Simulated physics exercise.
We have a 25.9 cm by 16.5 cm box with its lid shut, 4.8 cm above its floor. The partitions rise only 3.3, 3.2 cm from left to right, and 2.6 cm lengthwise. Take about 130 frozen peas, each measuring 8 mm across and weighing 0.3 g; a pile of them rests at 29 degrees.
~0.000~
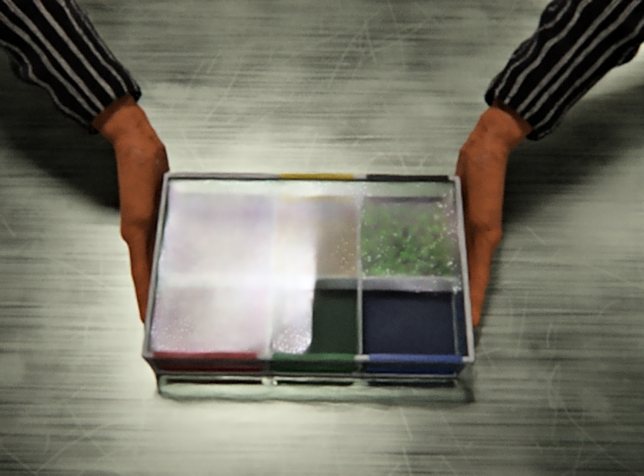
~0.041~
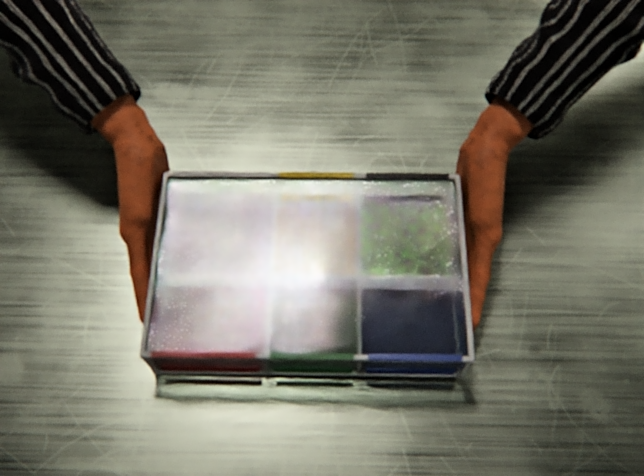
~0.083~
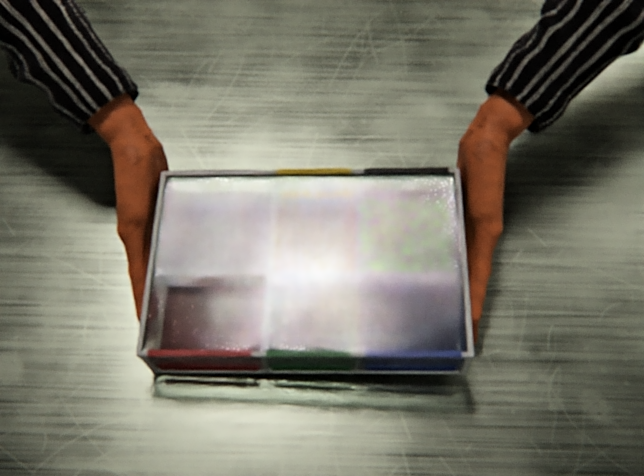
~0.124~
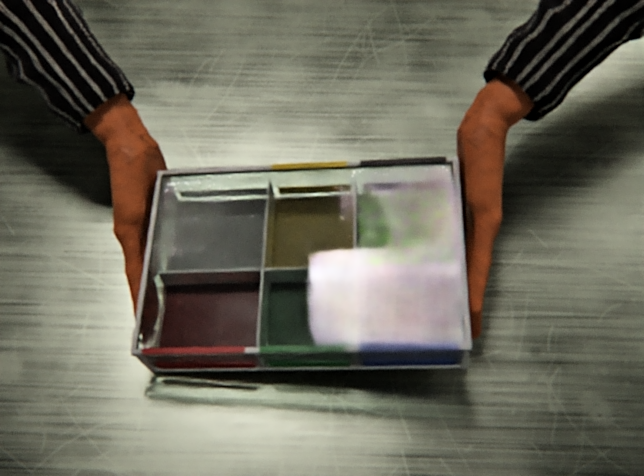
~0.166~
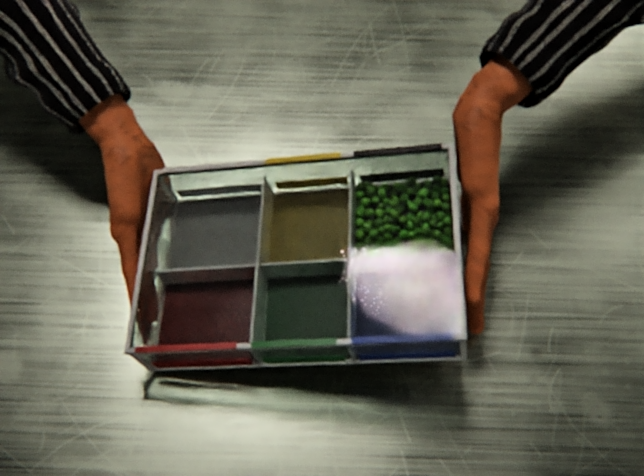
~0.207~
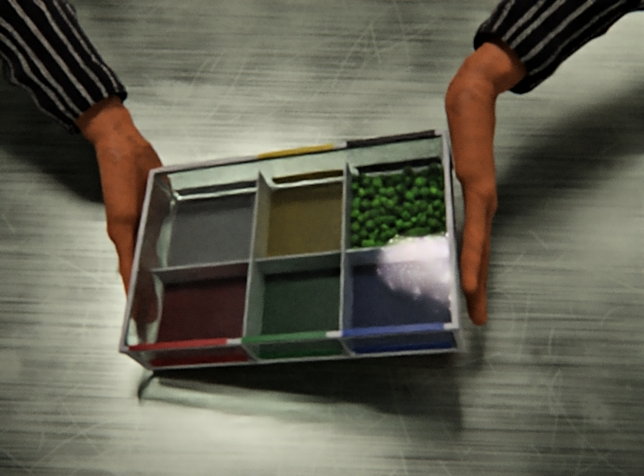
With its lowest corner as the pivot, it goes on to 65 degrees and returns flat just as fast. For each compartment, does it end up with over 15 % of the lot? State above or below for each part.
Red: Below. Blue: Below. Green: Below. Yellow: Below. White: Below. Black: Above.
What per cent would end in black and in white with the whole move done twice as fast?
Outcome, in per cent - black: 60; white: 5.
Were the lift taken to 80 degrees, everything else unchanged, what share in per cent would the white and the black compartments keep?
Shares: White 5, black 70, in per cent.
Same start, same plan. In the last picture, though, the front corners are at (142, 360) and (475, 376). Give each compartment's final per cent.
By the end red holds 0%, blue holds 5%, green holds 0%, yellow holds 0%, white holds 0% and black holds 95%.
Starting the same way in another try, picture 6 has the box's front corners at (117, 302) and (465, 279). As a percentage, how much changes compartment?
It comes to around 5 per cent in that case.
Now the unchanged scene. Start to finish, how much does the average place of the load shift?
About 2.5 cm.
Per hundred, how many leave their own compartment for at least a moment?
Around 10 percent.
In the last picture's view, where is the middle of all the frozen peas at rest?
Somewhere around (378, 240) in the final frame.
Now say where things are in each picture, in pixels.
In the first picture, box tilt 0 degrees, front corners at (147, 353) and (469, 358); black 100 %.
In the second picture, box tilt 1 degrees, front corners at (145, 353) and (469, 357).
In the third picture, box tilt 3 degrees, front corners at (142, 352) and (468, 353), lowest corner left back.
In the fourth picture, box tilt 7 degrees, front corners at (137, 350) and (466, 345), lowest corner left back.
In the fifth picture, box tilt 11 degrees, front corners at (130, 349) and (461, 335), lowest corner left back.
In the sixth picture, box tilt 16 degrees, front corners at (124, 348) and (453, 325), lowest corner left back; black 100 %. The box's pace is about 110 degrees a second.
Then, at 0.76 s, tilt 64 degrees; yellow 5 %, black 95 %.
After 1.13 s, tilt 27 degrees; yellow 10 %, black 90 %.
After 1.59 s, tilt 0 degrees; yellow 10 %, black 90 %.
In the end, at 2.0 s, red 0 %, blue 0 %, green 0 %, yellow 10 %, white 0 %, black 90 %.
